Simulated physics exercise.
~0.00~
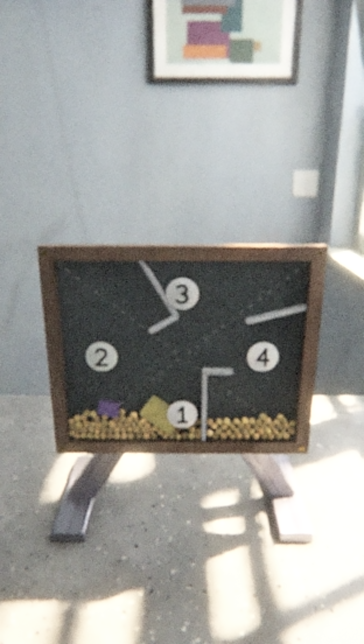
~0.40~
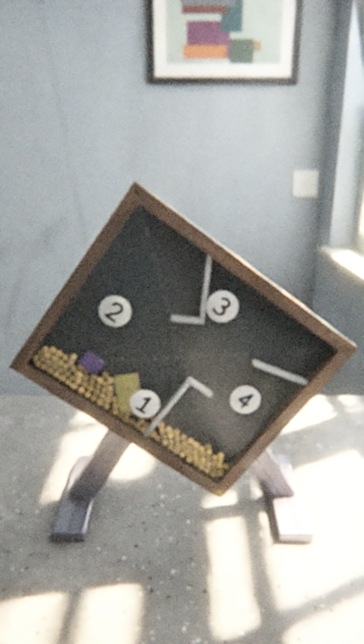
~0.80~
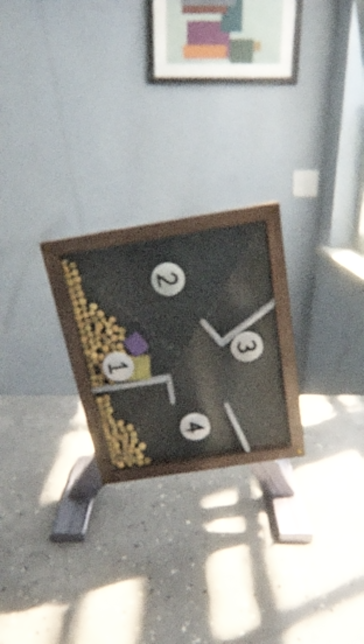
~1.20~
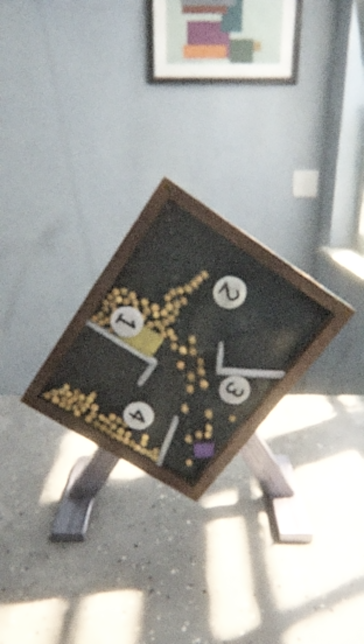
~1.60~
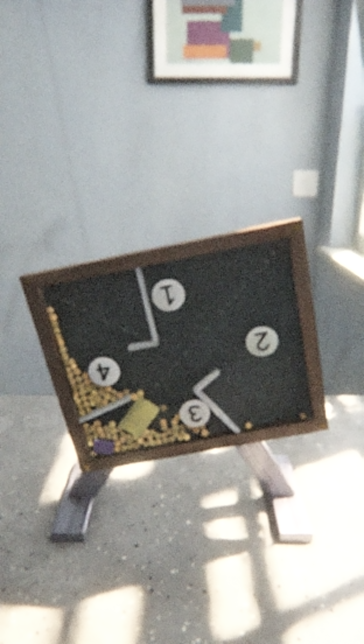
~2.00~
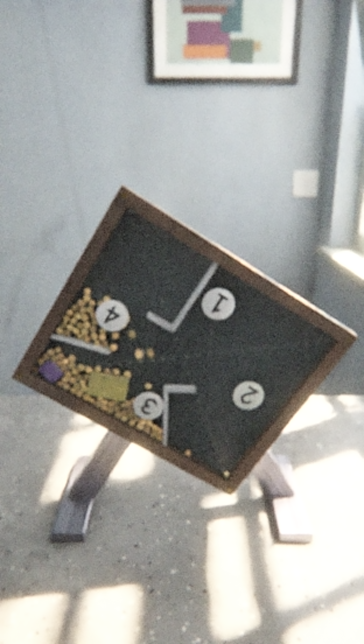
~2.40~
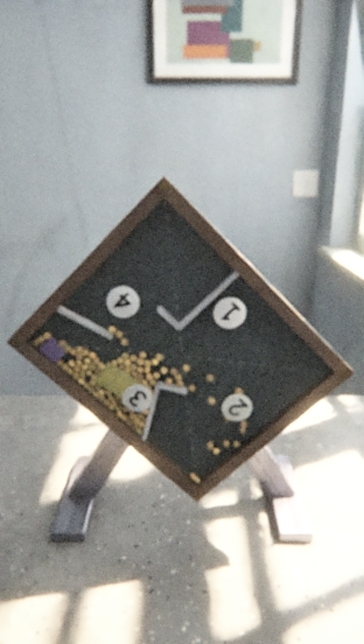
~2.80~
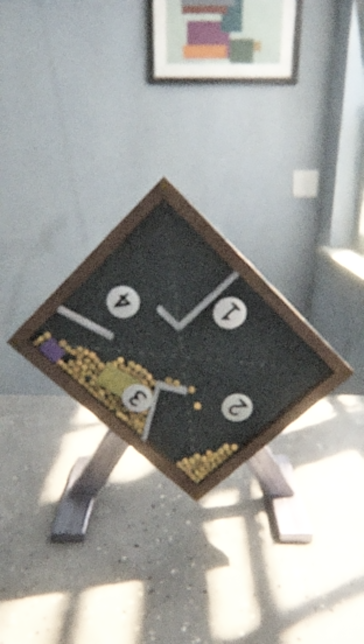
Framed case of chickpeas turning clockwise, spilling them past thin dividers, then stopping tilted with most beside three and fewer below two.
